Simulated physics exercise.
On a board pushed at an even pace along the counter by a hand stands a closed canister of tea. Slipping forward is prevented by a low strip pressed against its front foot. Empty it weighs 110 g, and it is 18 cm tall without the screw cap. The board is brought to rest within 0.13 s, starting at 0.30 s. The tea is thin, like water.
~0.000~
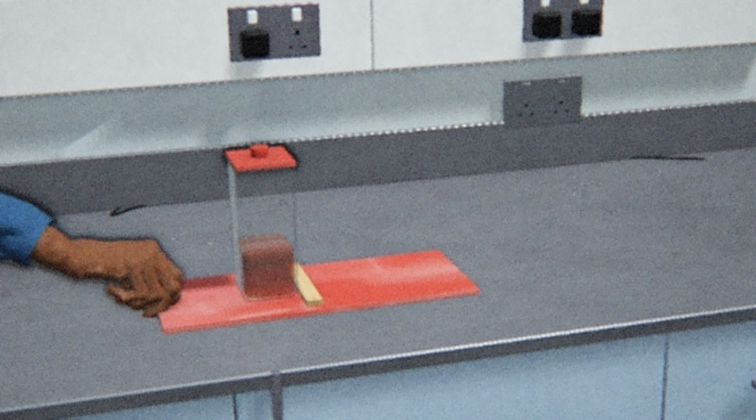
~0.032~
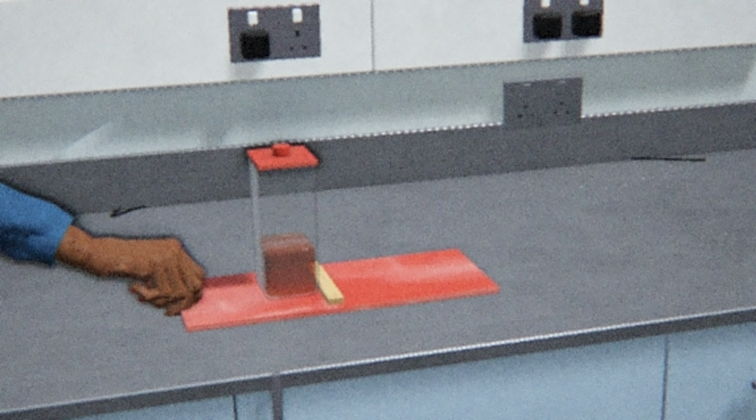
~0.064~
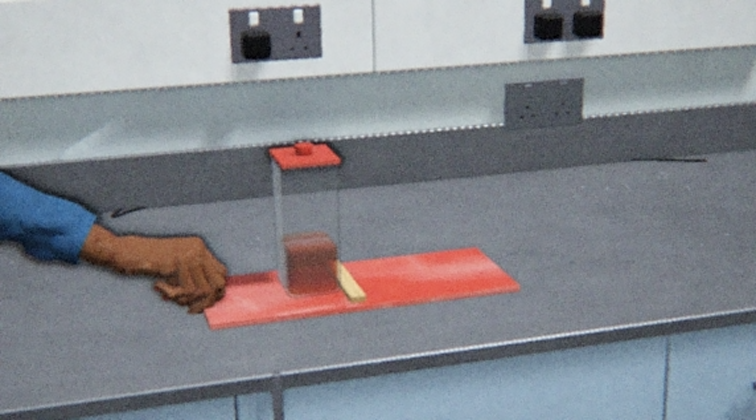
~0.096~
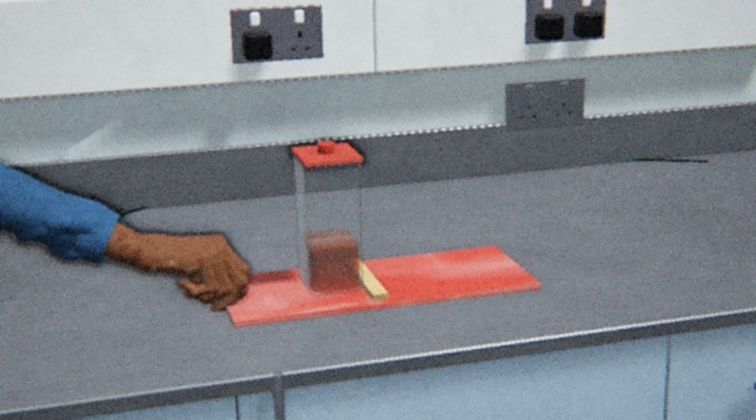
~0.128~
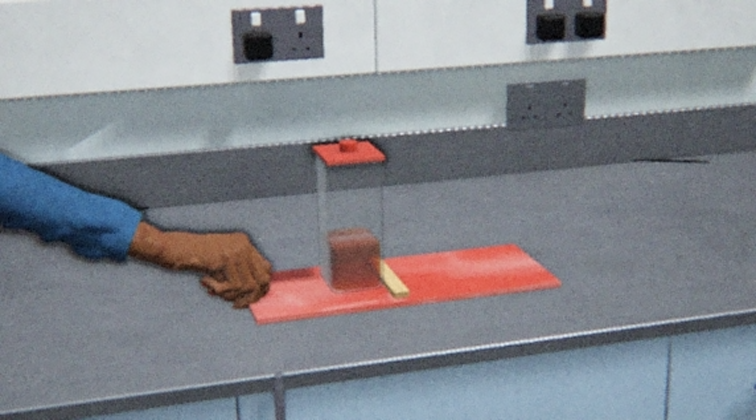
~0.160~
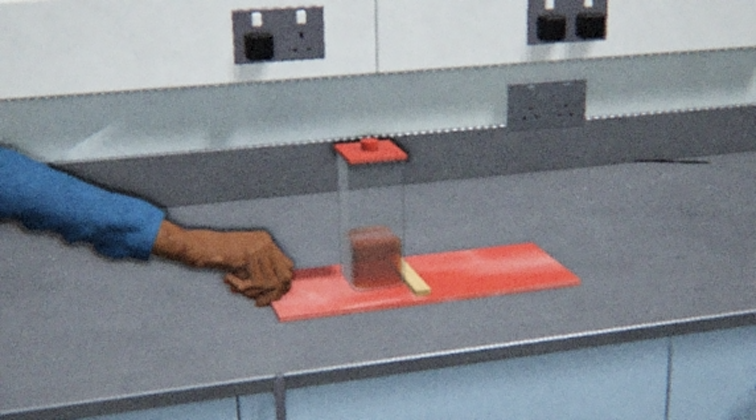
A hand pushes a red board carrying a closed canister of tea right along the counter.
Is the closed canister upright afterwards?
Upright.
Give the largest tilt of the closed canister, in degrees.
Roughly 5 degrees.
By 0.43 s the board moves at 0.00 m/s; the closed canister leans 4°.
By 0.55 s the closed canister stands where it began.
By 0.71 s the closed canister stands where it began.
By 0.93 s the closed canister stands where it began.
At rest the closed canister stands where it began.
